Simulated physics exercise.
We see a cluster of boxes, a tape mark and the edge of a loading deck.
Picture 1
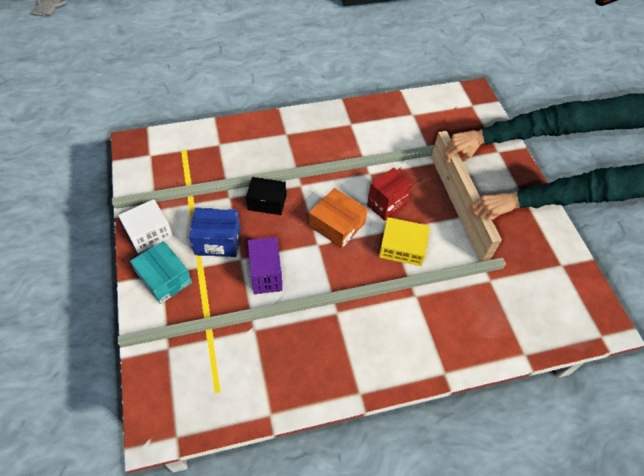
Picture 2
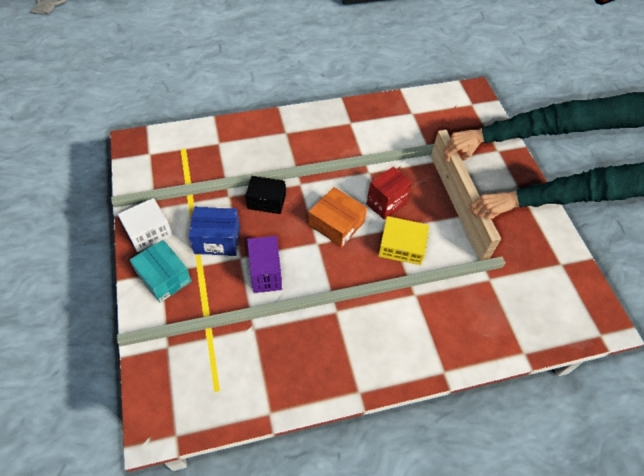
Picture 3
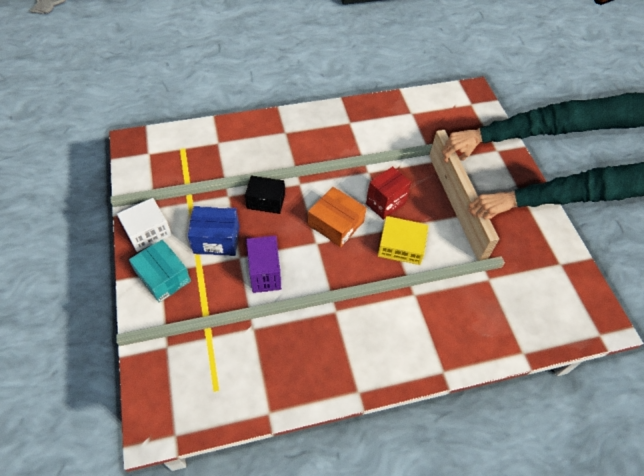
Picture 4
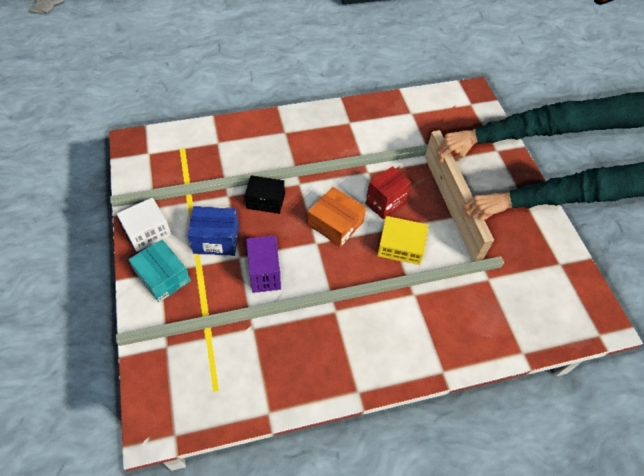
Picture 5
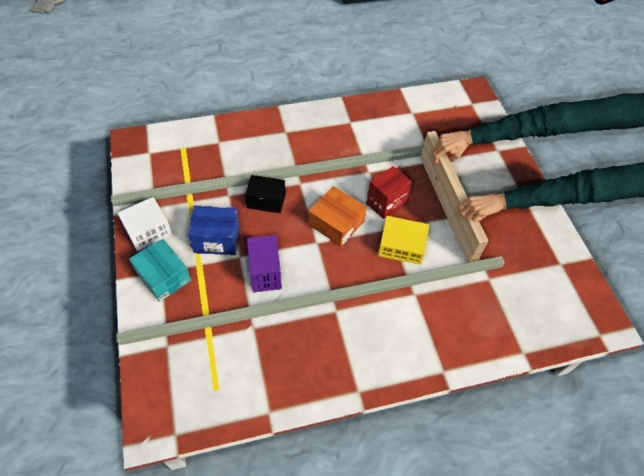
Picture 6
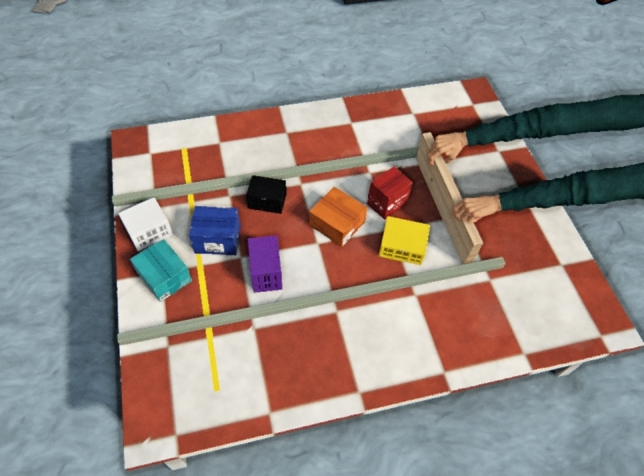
In this clip, two hands at the right slide a wooden plank slightly left between two rails on a red-and-white checkered surface, while eight colourful boxes ahead of it, some near a yellow tape line, stay essentially still.
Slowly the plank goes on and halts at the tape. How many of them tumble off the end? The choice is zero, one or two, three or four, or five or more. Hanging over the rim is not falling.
Outcome: The number that fall off is one or two.
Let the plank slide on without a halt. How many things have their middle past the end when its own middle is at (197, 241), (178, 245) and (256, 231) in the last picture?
Past the end: 2, 3 and 0.
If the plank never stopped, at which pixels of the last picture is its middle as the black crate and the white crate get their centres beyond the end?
About (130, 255), and (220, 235) for the other.
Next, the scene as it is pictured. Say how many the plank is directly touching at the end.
The number is 3.
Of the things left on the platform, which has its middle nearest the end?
The purple crate.
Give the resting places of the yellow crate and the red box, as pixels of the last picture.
First (180, 300), then (172, 233).
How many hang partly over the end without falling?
2 of them.
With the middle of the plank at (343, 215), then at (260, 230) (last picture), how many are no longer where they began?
3 and 7.
Early on, none off yet; white crate at rest near (146, 224); turquoise box at rest near (162, 270); blue box at rest near (216, 231).
A while later, none off yet; white crate at rest near (146, 224); turquoise box at rest near (162, 270); blue box travelled a little near (210, 231).
Further along, none off yet; white crate travelled a little near (130, 219); turquoise box travelled a little near (149, 271); blue box travelled about its own width near (169, 226).
Finally, the number that fall off is one or two; lost, turquoise box and white crate.
